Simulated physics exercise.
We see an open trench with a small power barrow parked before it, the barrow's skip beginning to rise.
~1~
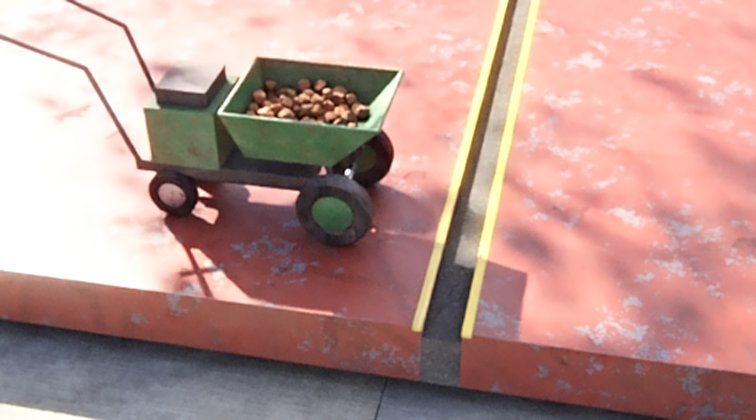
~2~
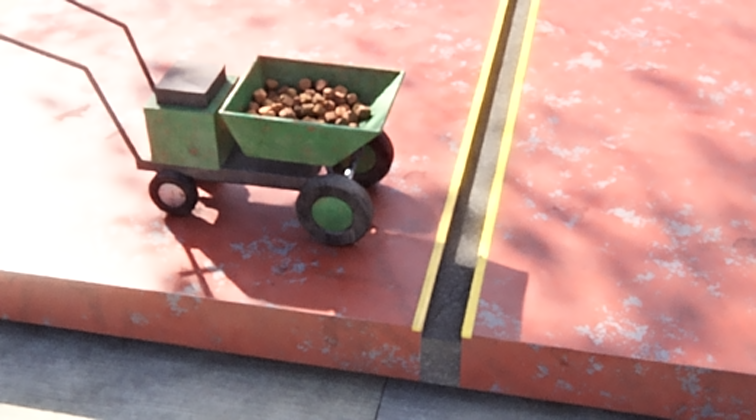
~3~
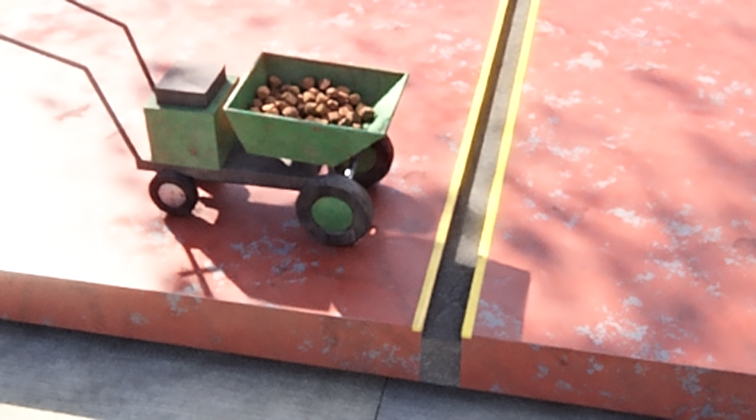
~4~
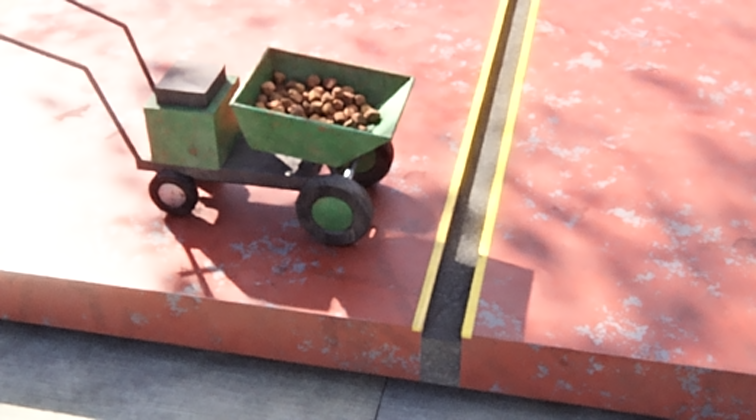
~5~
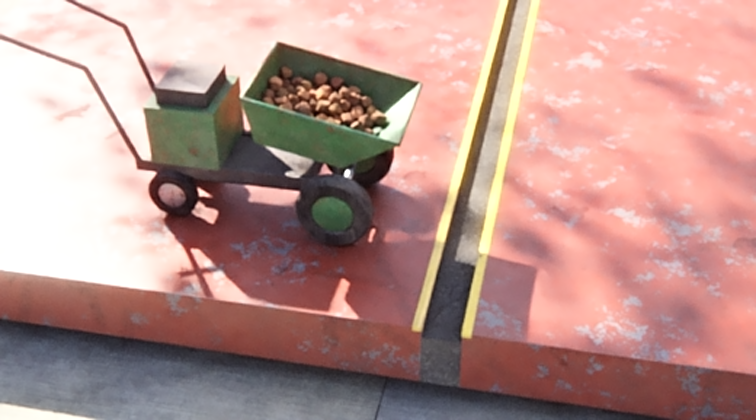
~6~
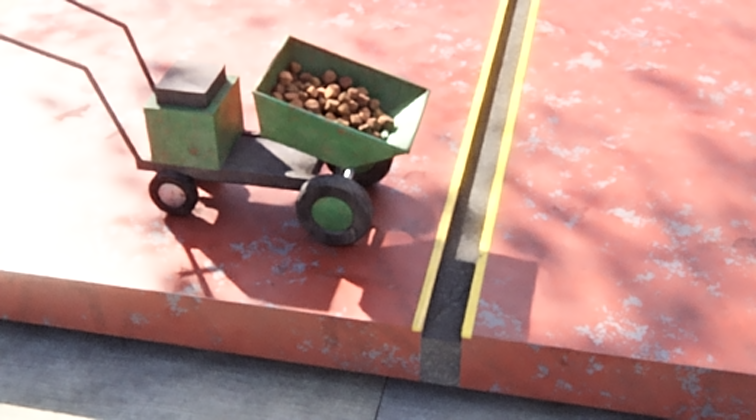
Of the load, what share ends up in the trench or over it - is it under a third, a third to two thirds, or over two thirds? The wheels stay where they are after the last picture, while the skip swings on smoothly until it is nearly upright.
Honestly, the trench gets a third to two-thirds of the load.
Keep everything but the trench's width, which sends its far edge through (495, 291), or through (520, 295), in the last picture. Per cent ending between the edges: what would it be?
Roughly 70 per cent, then roughly 90 per cent.
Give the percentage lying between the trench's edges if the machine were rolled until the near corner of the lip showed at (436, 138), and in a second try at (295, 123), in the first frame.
About 0 per cent, then about 20 per cent.
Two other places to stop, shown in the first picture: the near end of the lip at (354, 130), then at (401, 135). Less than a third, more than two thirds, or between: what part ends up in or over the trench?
The middle third; under a third.
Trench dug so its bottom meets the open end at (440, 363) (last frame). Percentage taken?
Around 80 per cent.
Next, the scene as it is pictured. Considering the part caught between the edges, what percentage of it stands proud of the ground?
Roughly 45 %.
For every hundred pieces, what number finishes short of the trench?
Roughly 0 per cent of the load.
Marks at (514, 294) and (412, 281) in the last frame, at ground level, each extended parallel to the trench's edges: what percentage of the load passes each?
In order: Near 20 %, then 80 %.
Just after the last frame, skip tipped steeply; every one in the skip.
A moment on, skip tipped right over; the larger part in the skip; roughly a quarter in or heaped over the trench; just a few beyond it; just a few falling.
Further on, skip tipped right over; roughly a quarter in the skip; roughly half in or heaped over the trench; roughly a quarter beyond it.
When it is over, skip tipped right over; roughly a quarter in the skip; roughly half in or heaped over the trench; roughly a third beyond it.
